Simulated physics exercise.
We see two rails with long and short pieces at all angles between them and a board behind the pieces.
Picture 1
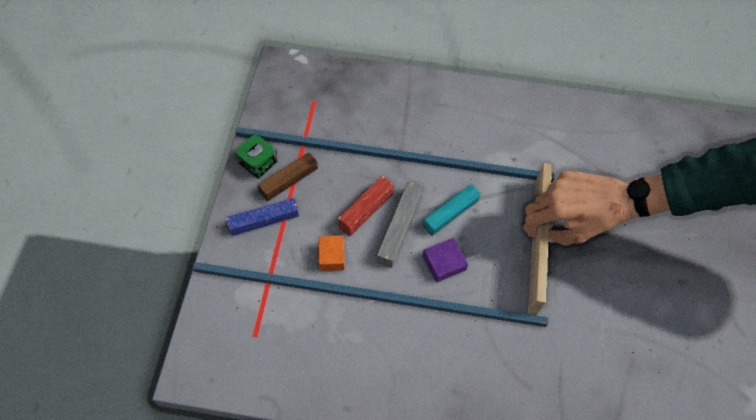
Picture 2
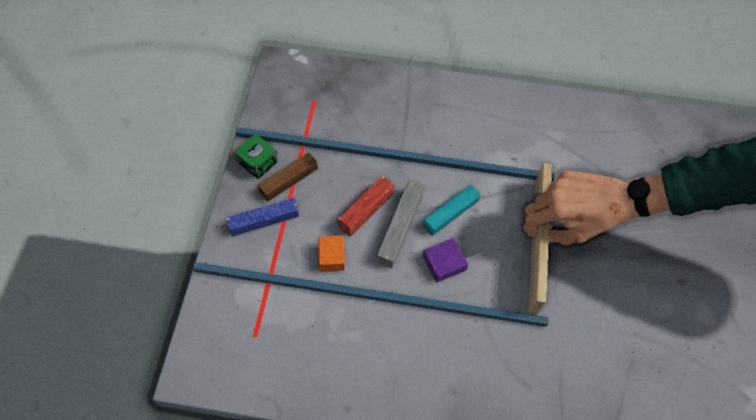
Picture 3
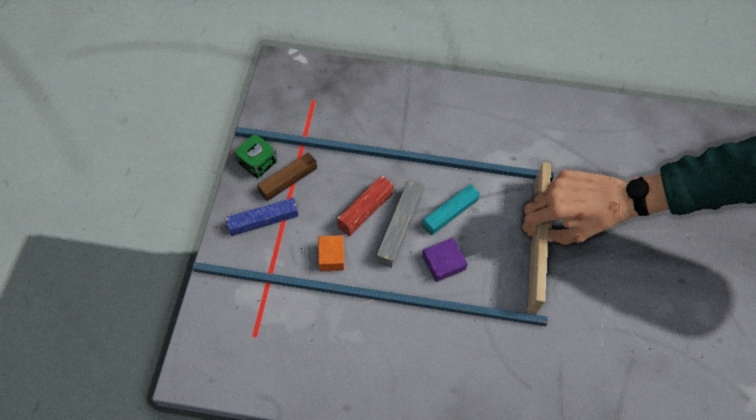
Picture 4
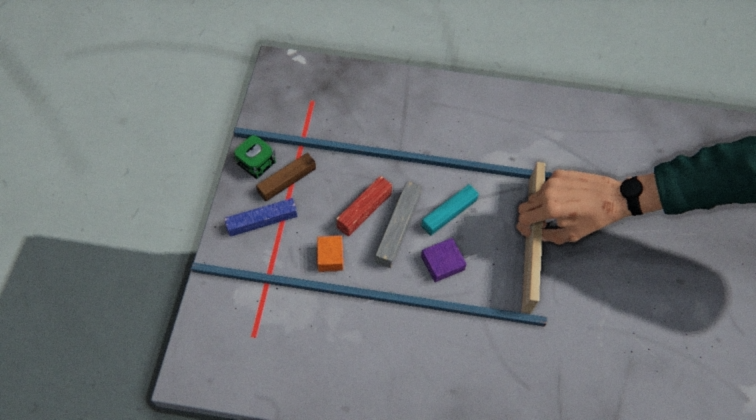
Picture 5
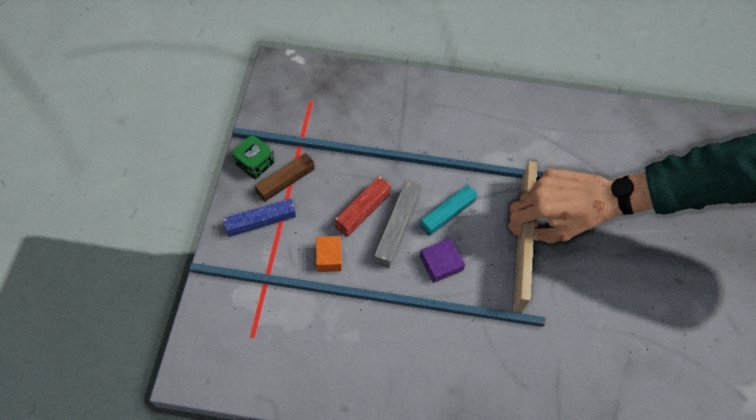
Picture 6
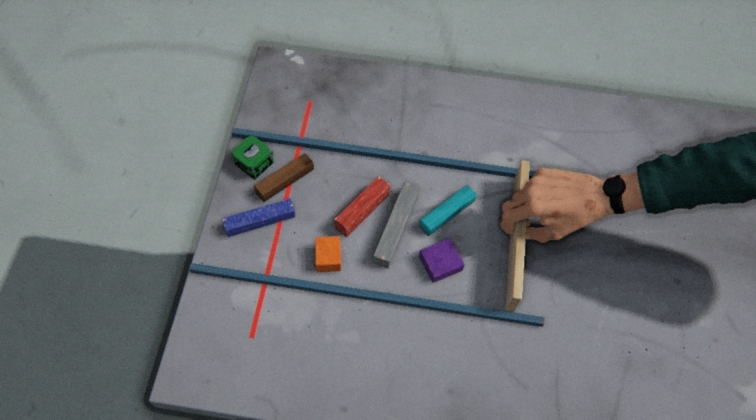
A hand wearing a black watch held a wooden board upright between two blue rails and slid it slightly left, while the colorful blocks scattered in front of it stayed where they were.
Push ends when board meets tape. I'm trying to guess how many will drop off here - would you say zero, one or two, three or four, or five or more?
I'd say one or two.
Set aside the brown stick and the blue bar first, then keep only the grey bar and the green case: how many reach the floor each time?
Count of fallen: 0 / 0.
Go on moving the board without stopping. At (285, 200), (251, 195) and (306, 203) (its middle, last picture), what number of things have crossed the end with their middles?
Going through the three positions, you'd get 2, 4 and 0.
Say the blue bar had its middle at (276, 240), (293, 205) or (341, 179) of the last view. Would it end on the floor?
One place at a time, it keeps its place; then it keeps its place; then it keeps its place.
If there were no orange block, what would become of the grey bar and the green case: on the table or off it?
As for the grey bar, it is left in place; as for the green case, it topples off.
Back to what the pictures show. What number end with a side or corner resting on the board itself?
Contact count: 3.
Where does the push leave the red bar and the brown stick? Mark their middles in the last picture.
Final centres, in order: Near (238, 184), near (238, 162).
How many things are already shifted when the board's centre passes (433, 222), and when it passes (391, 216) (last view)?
At the first spot 3, then 5.
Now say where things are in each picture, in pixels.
The first picture shows green case (257, 156); blue bar (263, 217); brown stick (288, 177); board (540, 237); tape (287, 208).
The second picture shows blue bar (263, 217); board (540, 237).
The third picture shows brown stick (288, 177); grey bar (400, 223).
The fourth picture shows green case (255, 157); purple block (444, 260).
The fifth picture shows blue bar (260, 218); orange block (329, 254).
The sixth picture shows green case (253, 157); blue bar (259, 218); brown stick (285, 177); board (518, 234); tape (284, 209).
Soon after, none off yet; green case at rest near (253, 157); blue bar at rest near (259, 218); brown stick at rest near (285, 177).
After that, none off yet; green case at rest near (253, 157); blue bar moving near (255, 218); brown stick at rest near (285, 177).
In the end, the number that fall off is one or two; gone, blue bar and green case.
